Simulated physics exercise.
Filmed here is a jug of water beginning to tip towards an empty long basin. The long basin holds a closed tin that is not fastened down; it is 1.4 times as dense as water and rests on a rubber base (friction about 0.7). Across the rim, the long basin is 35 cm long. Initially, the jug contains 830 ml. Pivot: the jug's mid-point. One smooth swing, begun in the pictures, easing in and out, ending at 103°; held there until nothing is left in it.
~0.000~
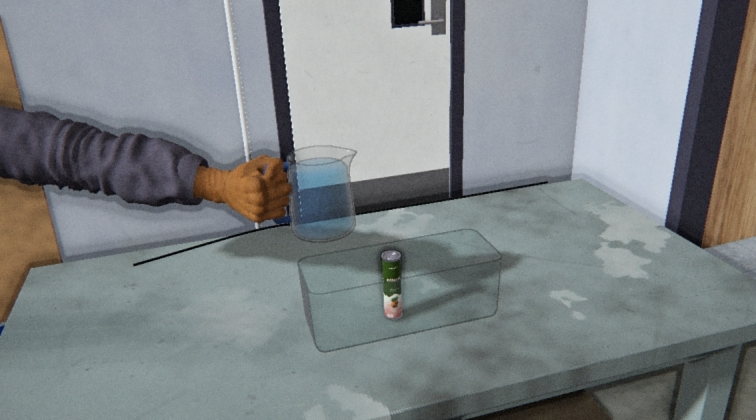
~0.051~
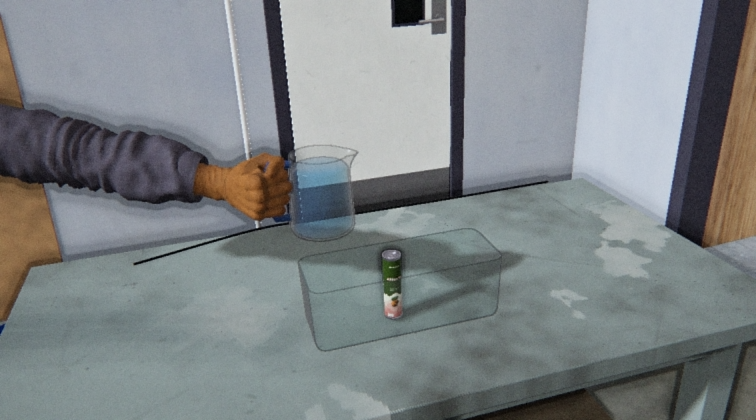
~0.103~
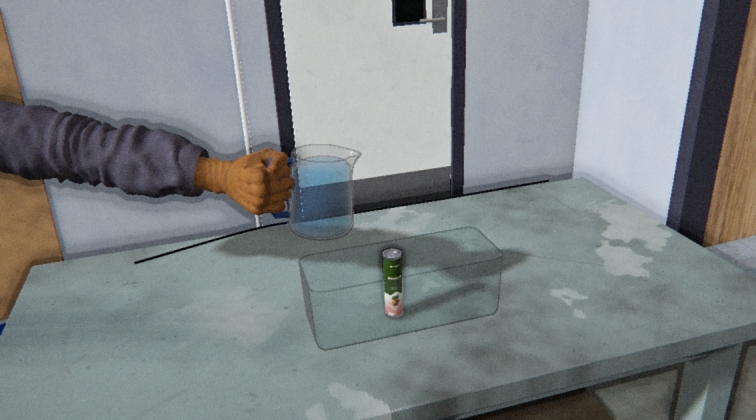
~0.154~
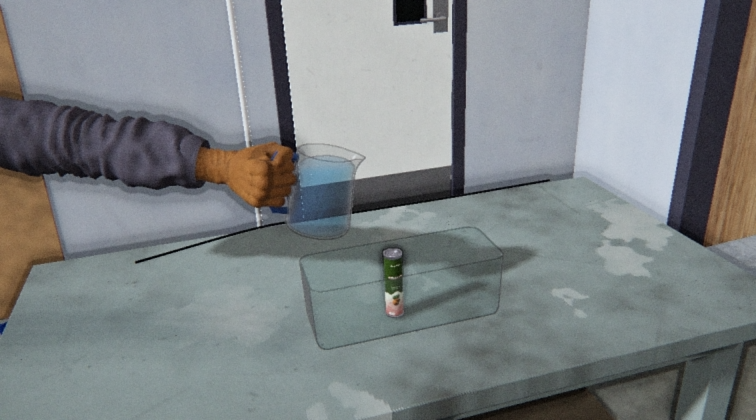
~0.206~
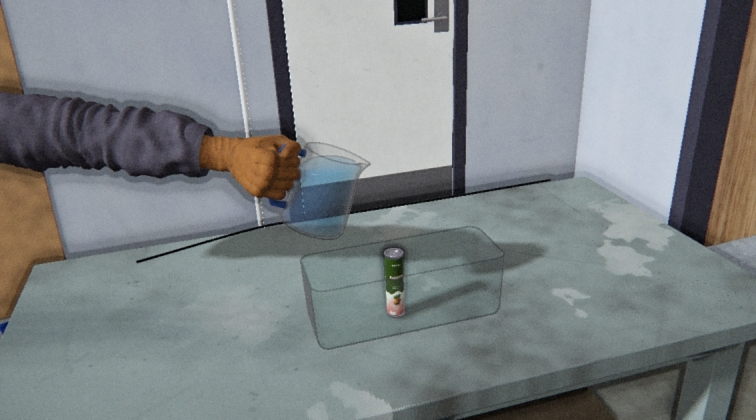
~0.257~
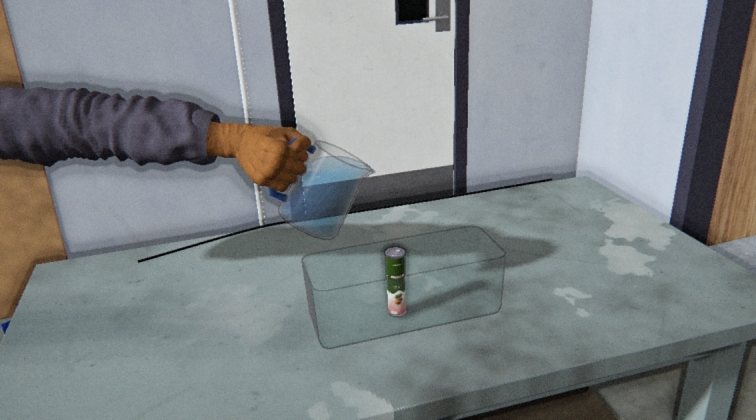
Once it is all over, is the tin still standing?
It holds.
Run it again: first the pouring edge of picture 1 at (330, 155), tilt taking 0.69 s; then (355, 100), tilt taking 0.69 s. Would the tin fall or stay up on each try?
First it falls; then it remains upright.
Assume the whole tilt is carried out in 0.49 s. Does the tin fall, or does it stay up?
In that case the tin does not tip.
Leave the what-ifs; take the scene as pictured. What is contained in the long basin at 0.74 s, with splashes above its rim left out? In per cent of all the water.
Close to 50 in a hundred.
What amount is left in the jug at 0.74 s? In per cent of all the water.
28 %.
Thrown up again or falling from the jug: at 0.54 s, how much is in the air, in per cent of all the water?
20 per cent.
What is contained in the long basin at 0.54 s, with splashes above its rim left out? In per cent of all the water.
About 9 per cent.
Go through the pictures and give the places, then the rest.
In the first picture, it leans 0°; its right rim is at (357, 151); the water meets the walls at (289, 170) and (346, 162); the long basin's rim runs from (303, 277) to (489, 243); the tin's top is at (391, 258).
In the second picture, it leans 1°; its right rim is at (358, 151); the water meets the walls at (290, 169) and (347, 161).
In the third picture, it leans 6°; its right rim is at (361, 152); the water meets the walls at (293, 167) and (350, 161).
In the fourth picture, it leans 12°; its right rim is at (366, 156); the water meets the walls at (294, 171) and (354, 161).
In the fifth picture, it leans 21°; its right rim is at (371, 163); the water meets the walls at (292, 185) and (362, 162).
In the sixth picture, it leans 31°; its right rim is at (375, 171); the water meets the walls at (288, 189) and (367, 164).
By 0.54 s the tilt is 91° and 70 per cent is still to pour; the tin stands where it began.
By 0.74 s the tilt is 103° and 27 per cent is still to pour; the tin stands where it began.
By 0.96 s the tilt is 103° and 9 per cent is still to pour; the tin stands where it began.
By 1.19 s the tilt is 103° and 2 per cent is still to pour; the tin stands where it began.
At rest the tin stands where it began.
